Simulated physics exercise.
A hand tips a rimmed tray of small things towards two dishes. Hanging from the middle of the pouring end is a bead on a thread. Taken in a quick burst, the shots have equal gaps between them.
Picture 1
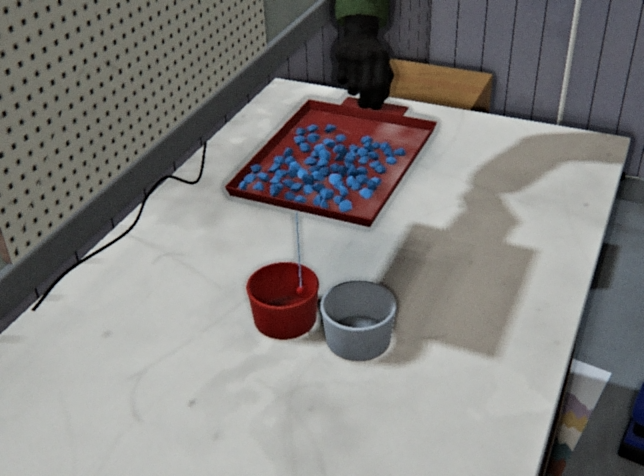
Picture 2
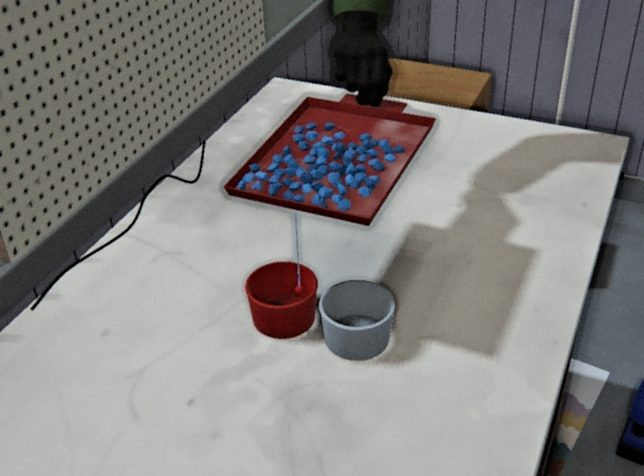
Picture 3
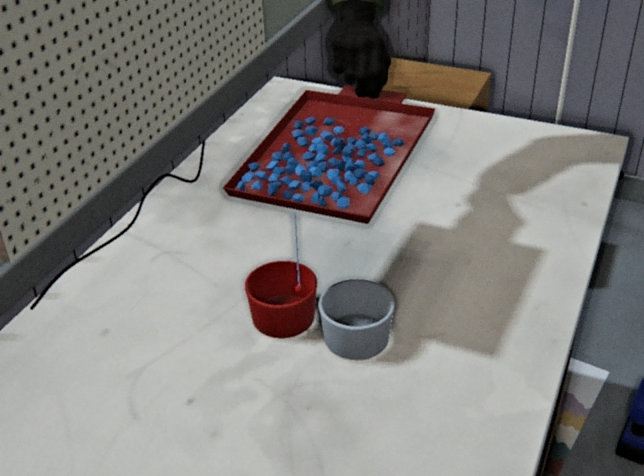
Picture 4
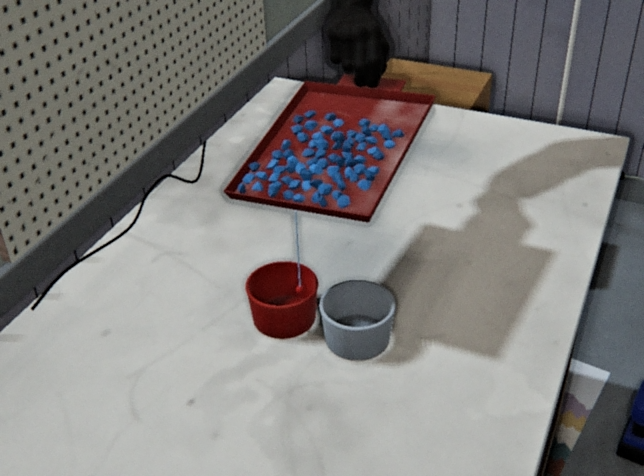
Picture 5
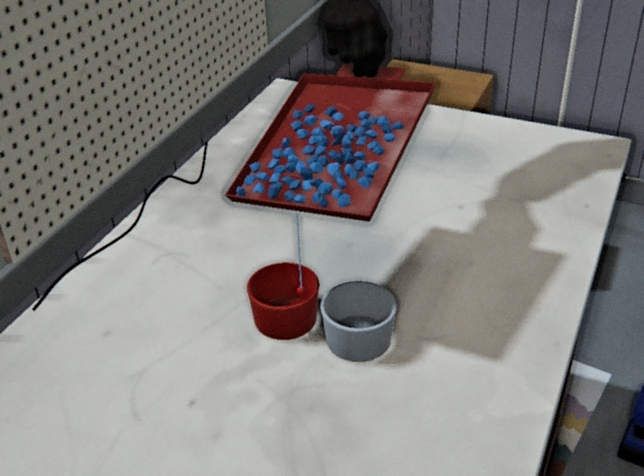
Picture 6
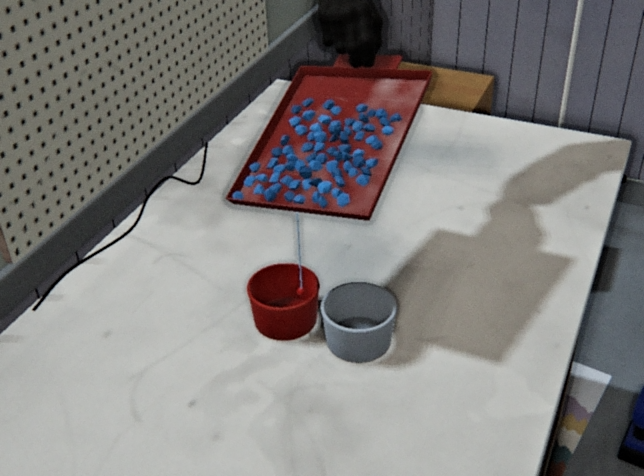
A gloved hand gradually tilts a red tray of blue stones above two small dishes.
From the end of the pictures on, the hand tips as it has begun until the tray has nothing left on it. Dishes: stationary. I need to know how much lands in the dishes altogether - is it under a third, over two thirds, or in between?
Between the two of them they take in a share smaller than a third.
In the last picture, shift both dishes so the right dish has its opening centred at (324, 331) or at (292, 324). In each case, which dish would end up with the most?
Try one: The dish on the left-hand side; try two: The dish on the left-hand side.
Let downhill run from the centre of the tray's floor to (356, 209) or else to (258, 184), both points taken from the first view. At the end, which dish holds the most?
First it's the dish to the right, then it's the dish to the left.
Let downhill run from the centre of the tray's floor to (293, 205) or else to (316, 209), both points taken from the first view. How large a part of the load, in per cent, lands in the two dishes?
Roughly 0 percent, then 10 percent.
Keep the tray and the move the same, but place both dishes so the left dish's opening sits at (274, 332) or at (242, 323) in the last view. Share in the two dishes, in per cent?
The first try yields 20% and the second yields 40%.
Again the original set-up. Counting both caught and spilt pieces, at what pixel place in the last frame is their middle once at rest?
The centre comes to rest close to (235, 339).
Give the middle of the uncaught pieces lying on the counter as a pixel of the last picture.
Centre: Roughly (224, 344).
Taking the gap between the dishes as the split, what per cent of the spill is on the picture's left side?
It works out at some 100 percent.
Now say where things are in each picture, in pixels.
In the first picture, corners of the pouring end at (229, 186) and (370, 217), level; middle of the load at (325, 172), aquarium stones; left dish at (268, 320); right dish at (345, 341); bead on its thread at (301, 290).
In the second picture, corners of the pouring end at (228, 185) and (368, 216), level; middle of the load at (323, 170).
In the third picture, corners of the pouring end at (227, 186) and (367, 214), tipped barely, lowest at the left corner; middle of the load at (323, 167).
In the fourth picture, corners of the pouring end at (228, 190) and (367, 213), tipped a little, lowest at the left corner; middle of the load at (323, 164).
In the fifth picture, corners of the pouring end at (229, 193) and (367, 213), tipped a little, lowest at the left corner; middle of the load at (323, 161).
In the sixth picture, corners of the pouring end at (230, 196) and (366, 212), tipped clearly, lowest at the left corner; middle of the load at (322, 159); left dish at (269, 321); right dish at (345, 343).
Soon, tray tipped steeply; nearly all on the tray; a stray few in the air.
A while on, tray tipped past a quarter turn; a stray few on the tray; a small part in the left dish; about two thirds outside both; about a quarter in the air.
Towards the end, tray tipped past a quarter turn; a small part in the left dish; most outside both.
Finally, tray tipped past a quarter turn; none in the right dish; a small part in the left dish; most outside both.
